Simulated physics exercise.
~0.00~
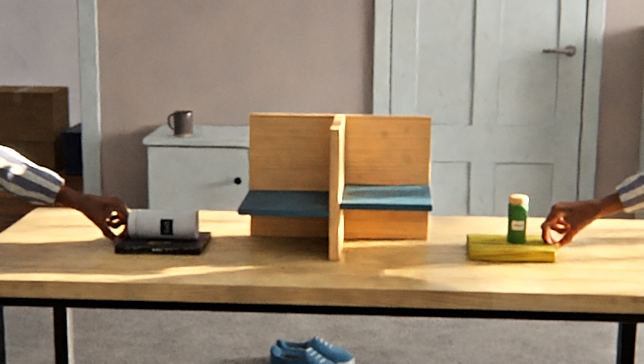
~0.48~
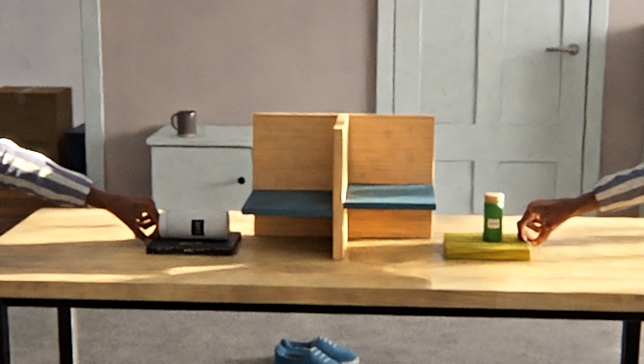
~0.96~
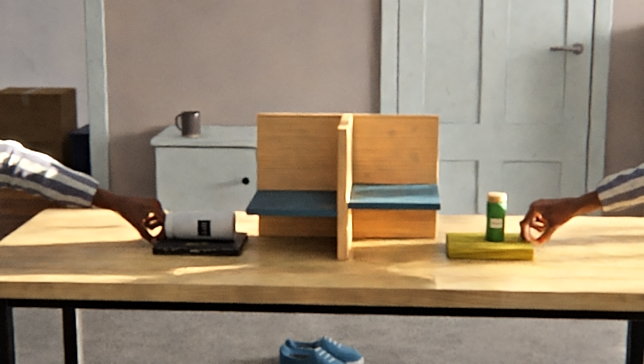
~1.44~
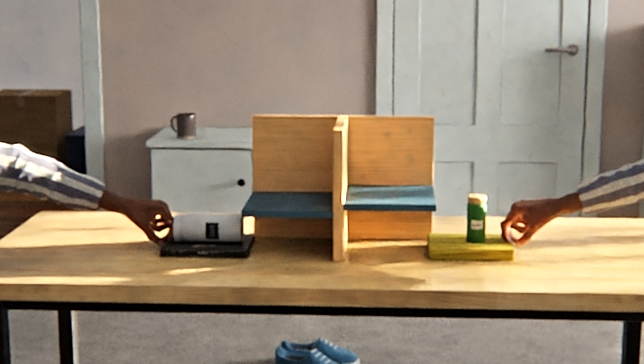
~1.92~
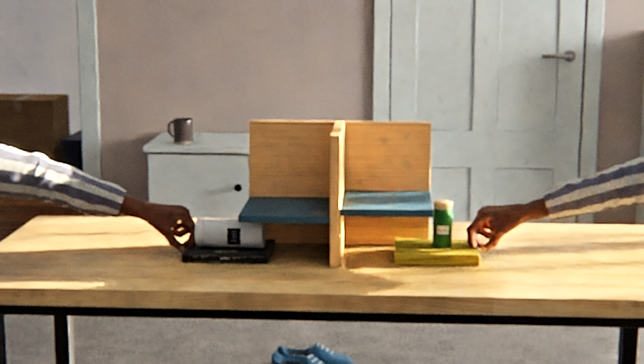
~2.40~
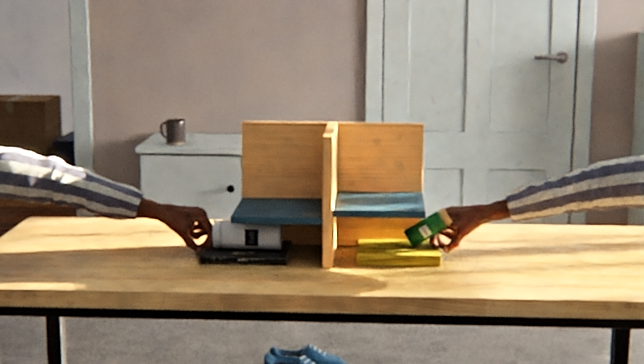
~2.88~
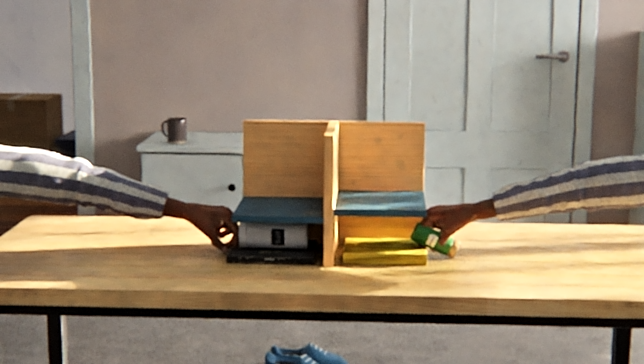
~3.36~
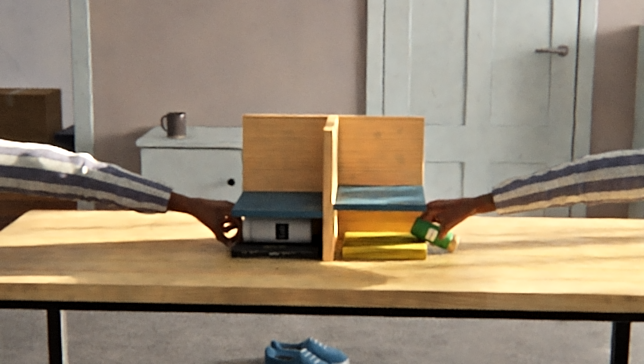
At the start, a wooden rack with a blue shelf on each side stands on a table, while a hand at the left holds a black packet carrying a white jar on its side and a hand at the right holds a yellow board carrying an upright green shaker. Both hands push their loads inward, pausing briefly along the way. The white jar rides smoothly toward the space under the left shelf. On the right, the shaker reaches the shelf edge and tips back toward the hand as the board slides under. Finally, the jar rests beneath its shelf, while the shaker lies knocked over at the board's outer end.
